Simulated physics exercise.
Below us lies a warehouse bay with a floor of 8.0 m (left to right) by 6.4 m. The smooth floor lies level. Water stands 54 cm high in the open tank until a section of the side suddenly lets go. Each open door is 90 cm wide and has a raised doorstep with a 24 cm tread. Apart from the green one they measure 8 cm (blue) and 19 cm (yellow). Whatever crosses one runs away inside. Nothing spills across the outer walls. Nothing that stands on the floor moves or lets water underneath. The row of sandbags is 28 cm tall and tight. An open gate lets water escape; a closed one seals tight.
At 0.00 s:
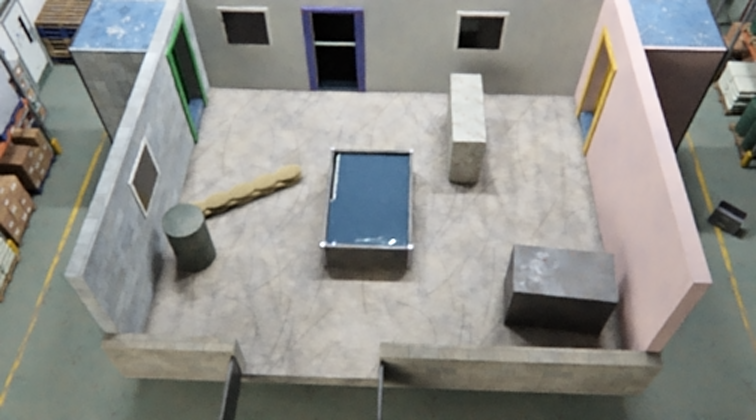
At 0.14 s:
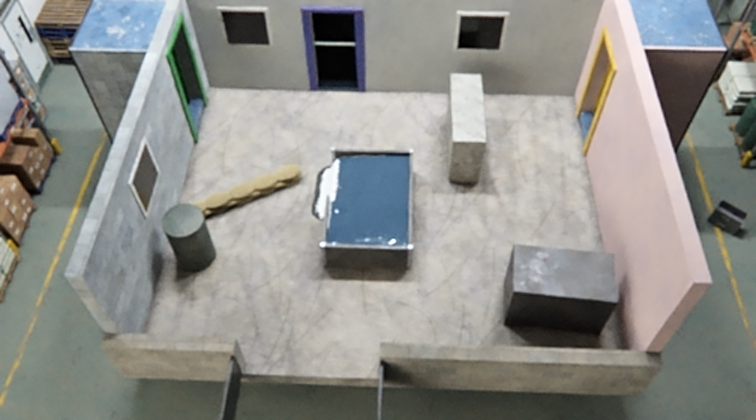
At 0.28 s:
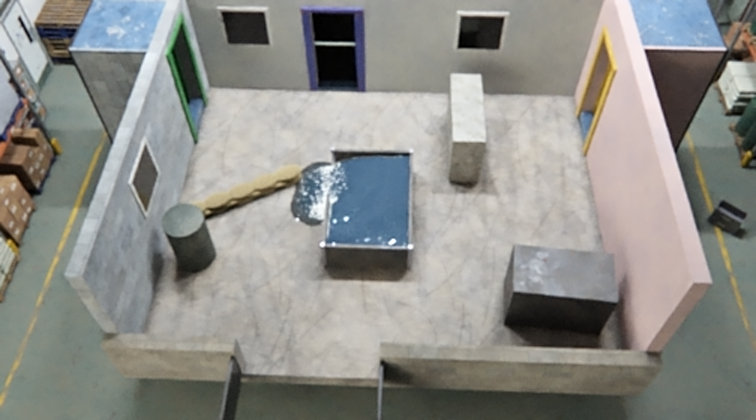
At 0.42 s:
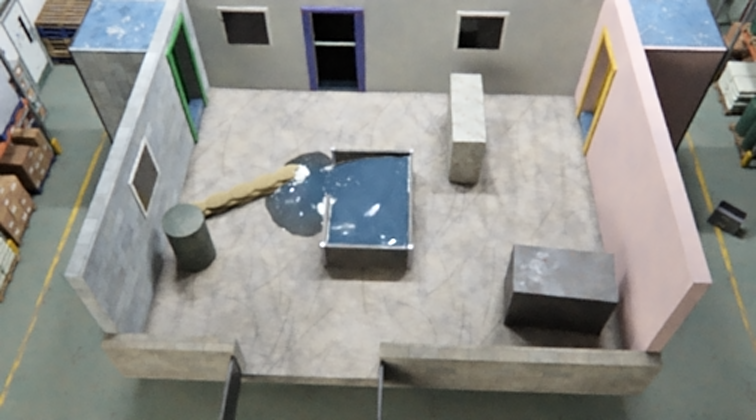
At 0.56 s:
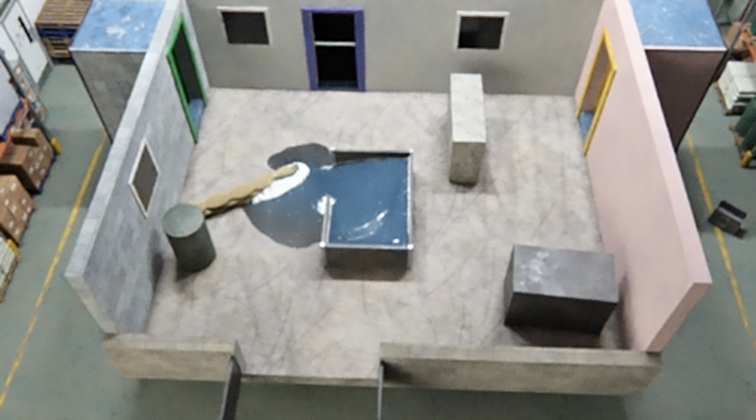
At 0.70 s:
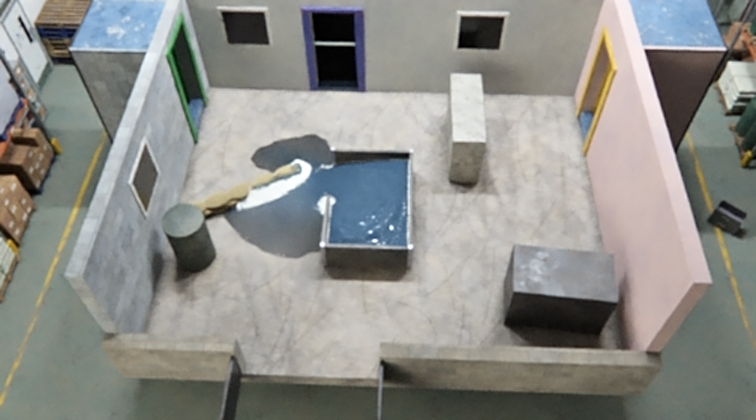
We see an open tank of blue water on a pale floor within low walls as water pours from its left side, spreads leftward around a wavy tan barrier, and forms a widening dark pool with white foam along the barrier.
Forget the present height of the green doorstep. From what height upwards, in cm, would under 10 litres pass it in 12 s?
Some 9.5 cm above the ground.
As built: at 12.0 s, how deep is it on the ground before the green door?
About 5.0 cm.
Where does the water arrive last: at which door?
Last comes the yellow one.
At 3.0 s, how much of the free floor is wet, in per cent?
Near 35 per cent is wet.
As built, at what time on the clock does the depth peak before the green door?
At about 3.6 s.
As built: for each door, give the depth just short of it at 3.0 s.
Depths in cm: Blue 7, yellow 0, green 12.
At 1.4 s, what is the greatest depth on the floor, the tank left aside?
Roughly 40 cm.
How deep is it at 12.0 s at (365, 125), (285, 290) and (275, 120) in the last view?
In that order: 3, 4 and 4 cm.
After 1.4 s water covers 15 % of the floor, deepest (40 cm) near (304, 182); it has not reached the green door.
After 3.0 s water covers 35 % of the floor, deepest (23 cm) near (304, 182); 12 cm at the green door, 0 litres in over its 25 cm doorstep.
After 12.0 s water covers 80 % of the floor, deepest (6 cm) near (306, 104); 5 cm at the green door, 0 litres in over its 25 cm doorstep.
At the green door as built, the water arrived by 1.7 s and peaked near 13 cm at 3.6 s.
Run again over the same 12 s with other heights there, 22 litres in over 8 cm, 5 litres over 11 cm. The limit of 10 litres is kept from about 9.5 cm up.
